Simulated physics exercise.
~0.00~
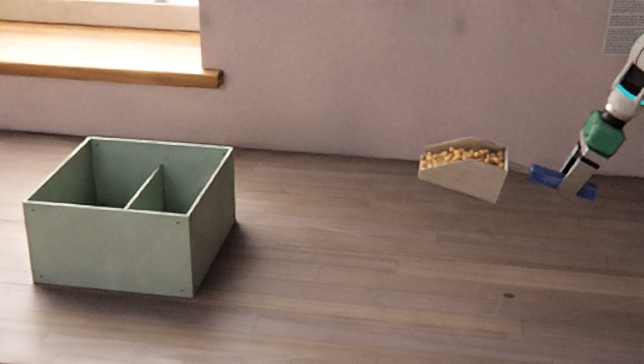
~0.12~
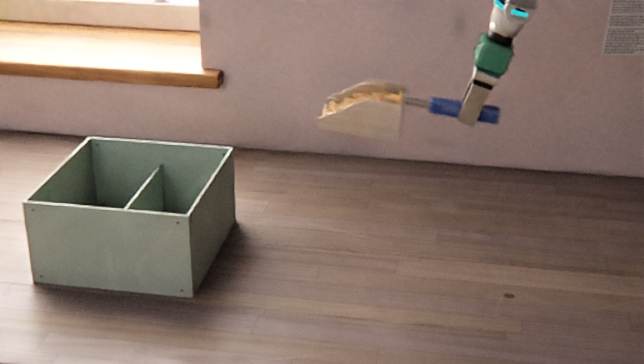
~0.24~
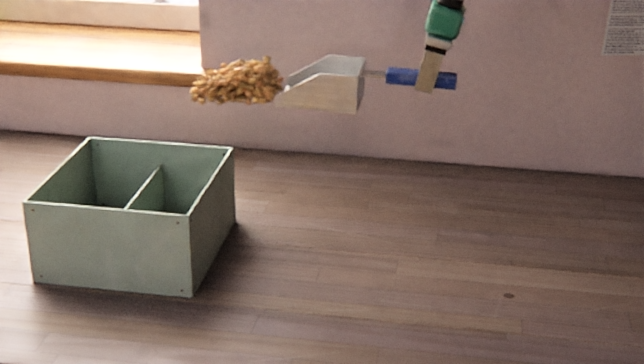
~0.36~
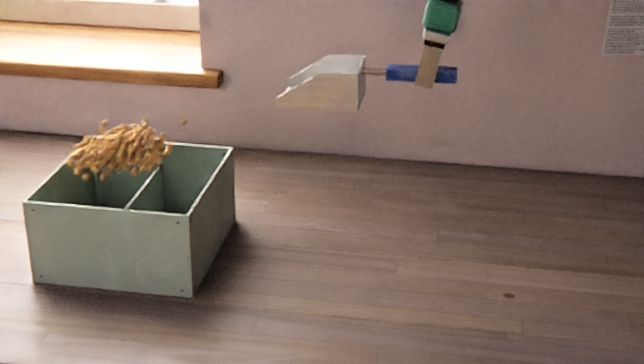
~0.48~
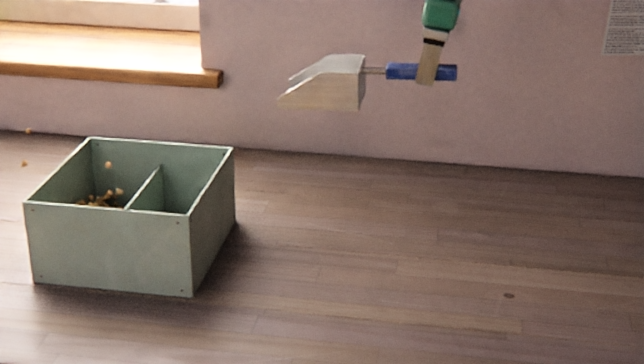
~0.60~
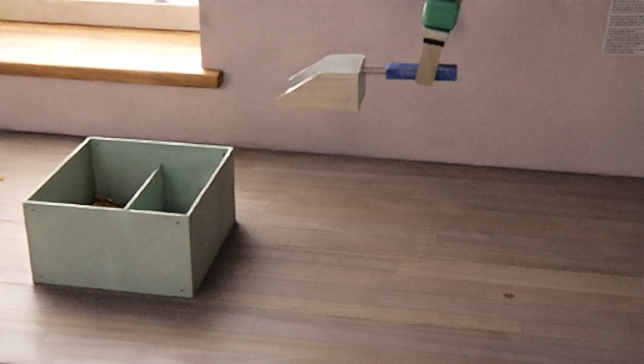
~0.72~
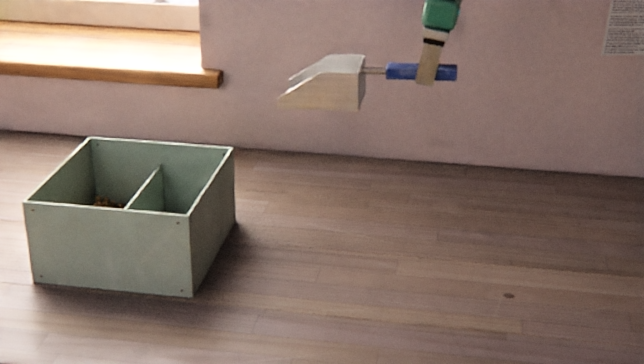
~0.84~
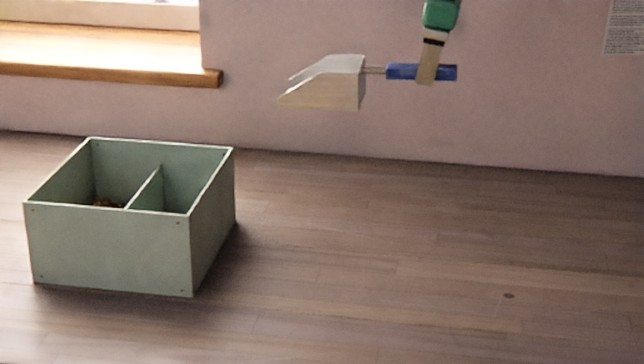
A robot arm swung a scoop of dried chickpeas left and upward, then stopped short, flinging the load through the air into the left part of a divided green box, where it settled as the emptied scoop hung still.
